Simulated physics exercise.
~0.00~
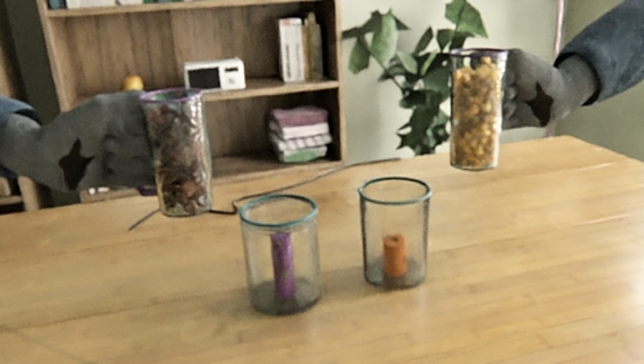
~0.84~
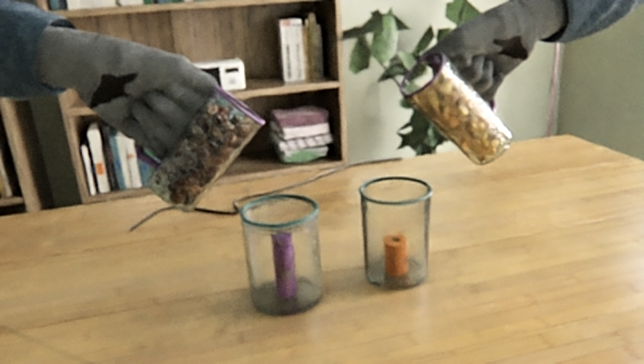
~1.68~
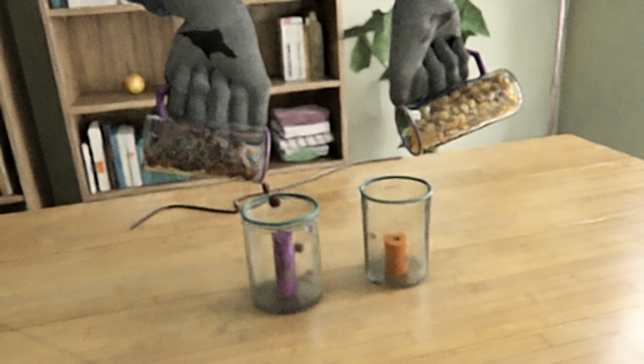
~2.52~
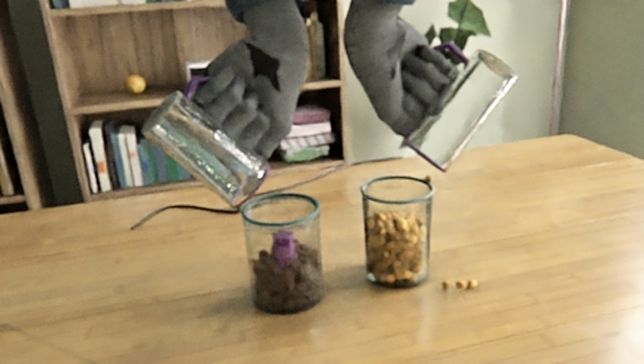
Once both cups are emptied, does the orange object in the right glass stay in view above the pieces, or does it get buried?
It gets buried, as the golden pieces cover the orange object completely. The purple object in the left glass, by contrast, still sticks out of the dark pieces.
To begin with, two gloved hands hold up clear cups, one of dark brown pieces on the left and one of golden pieces on the right, above two glass containers on a wooden table. A purple object stands upright in the left container and a shorter orange one in the right. The hands tilt the cups inward, then tip them onto their sides as the first dark pieces drop. They turn them further until both are empty. The purple top still pokes out of the dark heap, while the golden pieces cover the orange object and a few lie on the table.
